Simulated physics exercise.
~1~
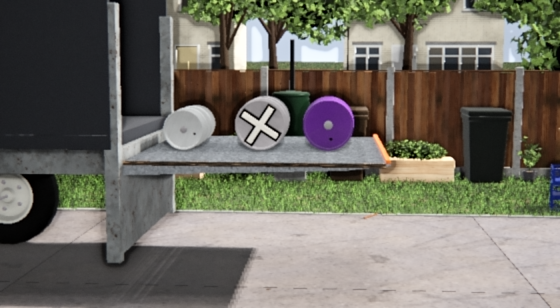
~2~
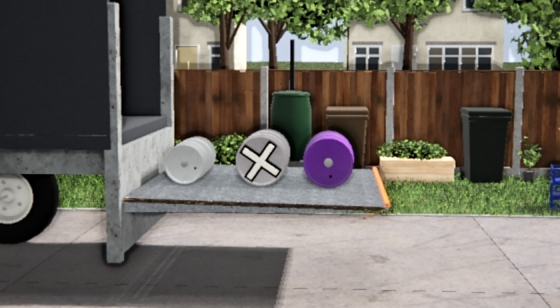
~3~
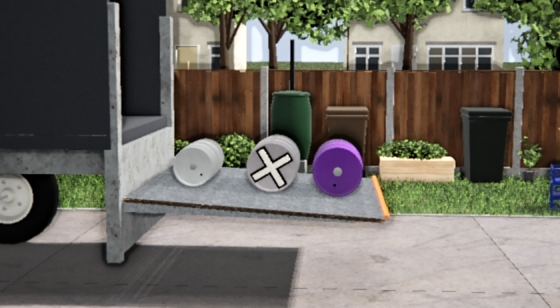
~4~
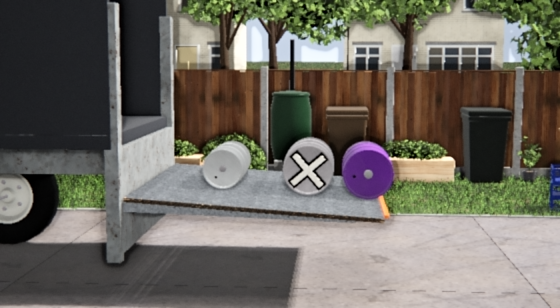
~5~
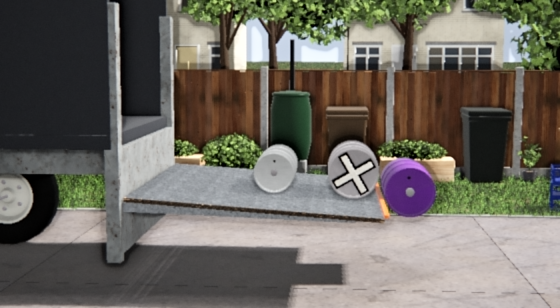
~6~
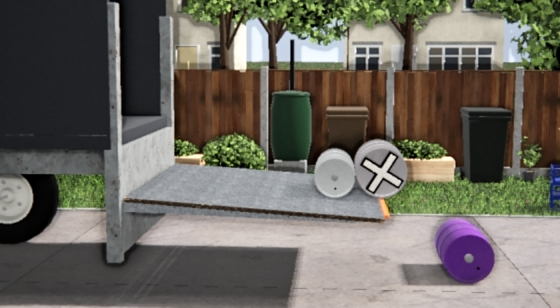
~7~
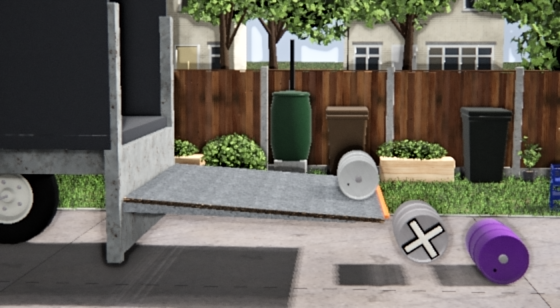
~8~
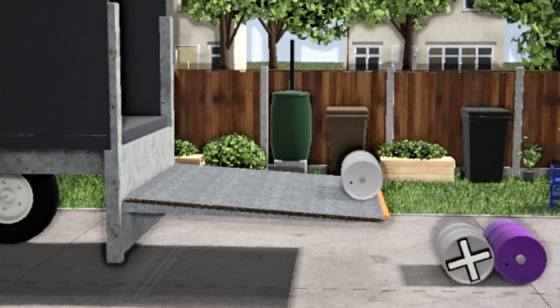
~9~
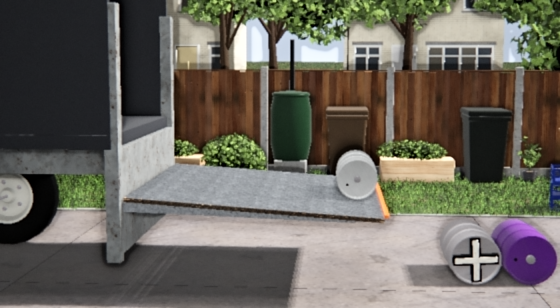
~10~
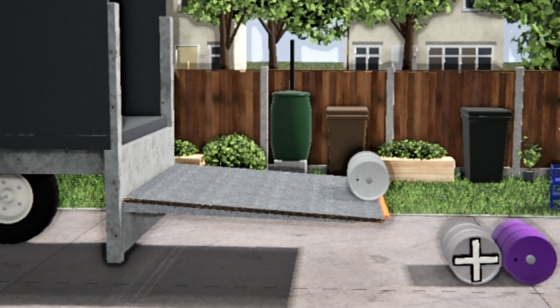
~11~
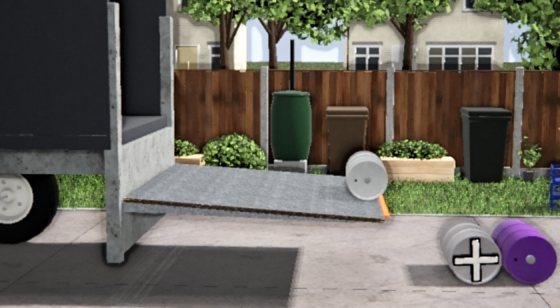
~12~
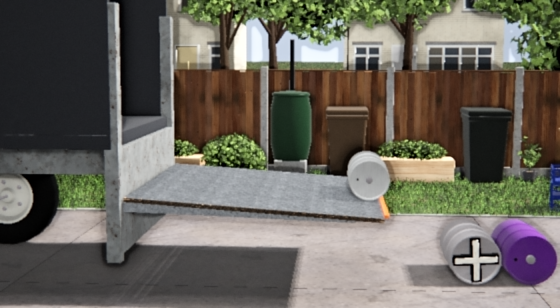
The clip opens on three kegs standing in a row on the raised lift plate of a lorry, one pale, one grey with a white cross, and one purple at the right. The plate drops a short way and tilts down toward its orange-edged end, and the kegs begin rolling right. The purple keg goes over the edge first and lands on the paving. The crossed keg follows it over, drops to the ground and rolls up against the purple one. The pale keg stays behind at the plate's edge, while the other two rest side by side below.
